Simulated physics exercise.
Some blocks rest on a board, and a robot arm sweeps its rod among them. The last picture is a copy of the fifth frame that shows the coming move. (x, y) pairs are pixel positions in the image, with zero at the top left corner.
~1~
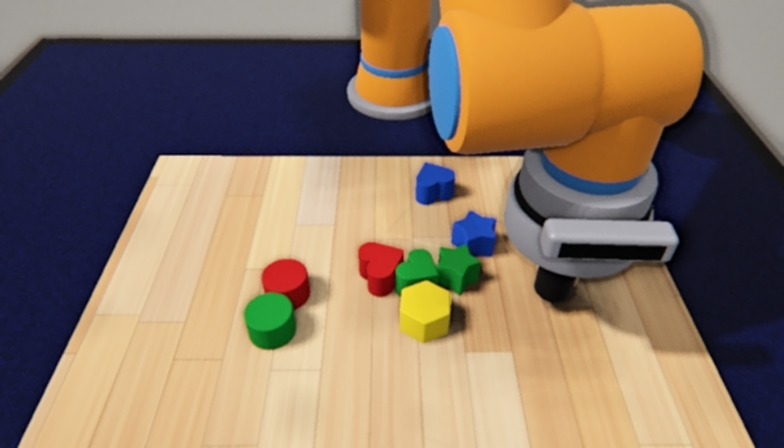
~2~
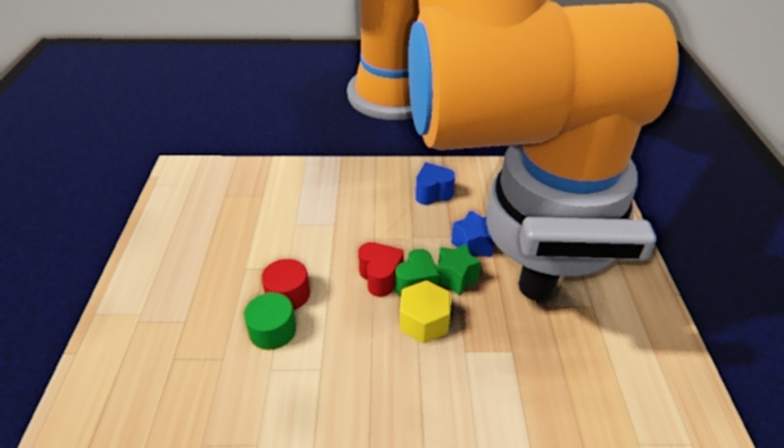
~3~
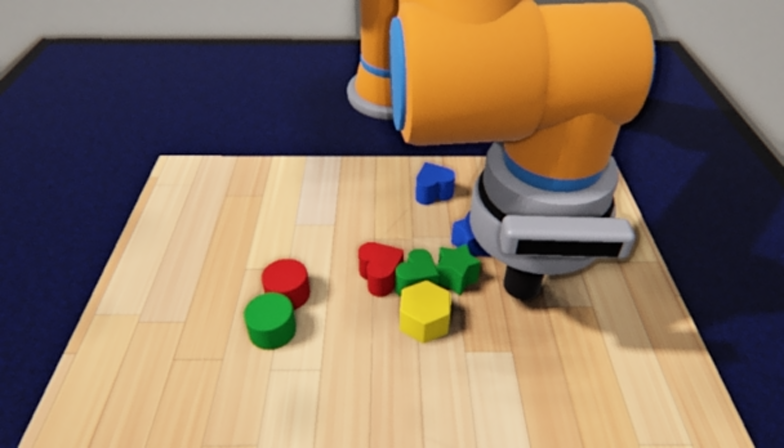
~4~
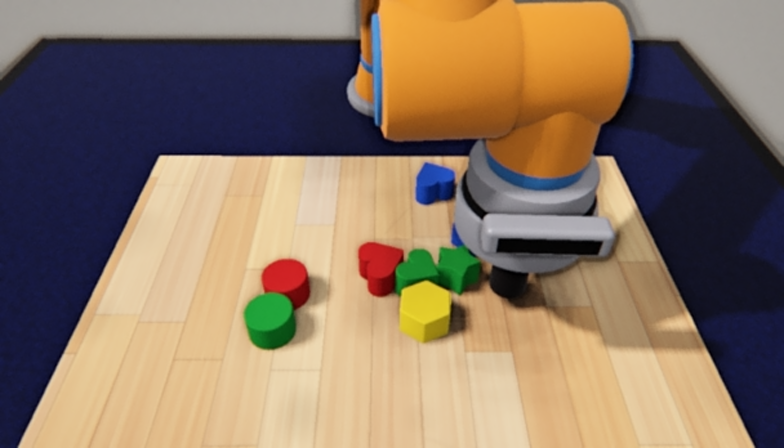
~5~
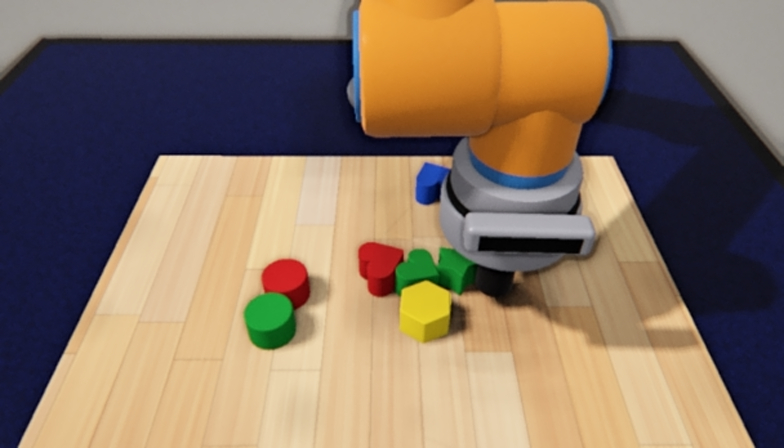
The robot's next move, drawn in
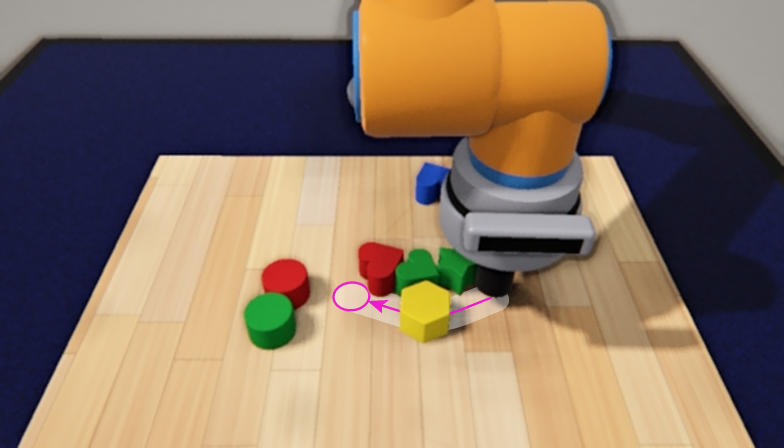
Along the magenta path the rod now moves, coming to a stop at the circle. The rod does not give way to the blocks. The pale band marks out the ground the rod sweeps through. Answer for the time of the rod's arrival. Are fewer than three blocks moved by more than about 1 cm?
Final answer: Yes.
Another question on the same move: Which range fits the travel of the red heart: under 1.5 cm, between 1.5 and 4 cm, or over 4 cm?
Displacement: 1.5 to 4 cm.
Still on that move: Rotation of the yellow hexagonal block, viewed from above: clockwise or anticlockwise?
Rotation: Counter-clockwise.
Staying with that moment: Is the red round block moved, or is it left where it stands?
It gets no push and keeps its place.
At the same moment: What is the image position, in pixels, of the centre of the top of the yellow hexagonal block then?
Around pixel (358, 316).
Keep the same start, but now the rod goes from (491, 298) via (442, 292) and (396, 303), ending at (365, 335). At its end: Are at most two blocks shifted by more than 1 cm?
No, that is not how it ends up.
The line goes from (491, 298) by way of (447, 314) and (398, 310) to (351, 296).
On the path given first. One third of the way, rod at (449, 301); yellow hexagonal block at (406, 307).
Two thirds of the way, rod at (398, 298); green heart at (416, 262); yellow hexagonal block at (367, 316), turned 45° anticlockwise.
At the end, rod at (351, 283); red round block unmoved; red heart at (367, 247), turned 50° clockwise; green heart at (416, 262); yellow hexagonal block at (358, 316), turned 70° anticlockwise; green star unmoved.
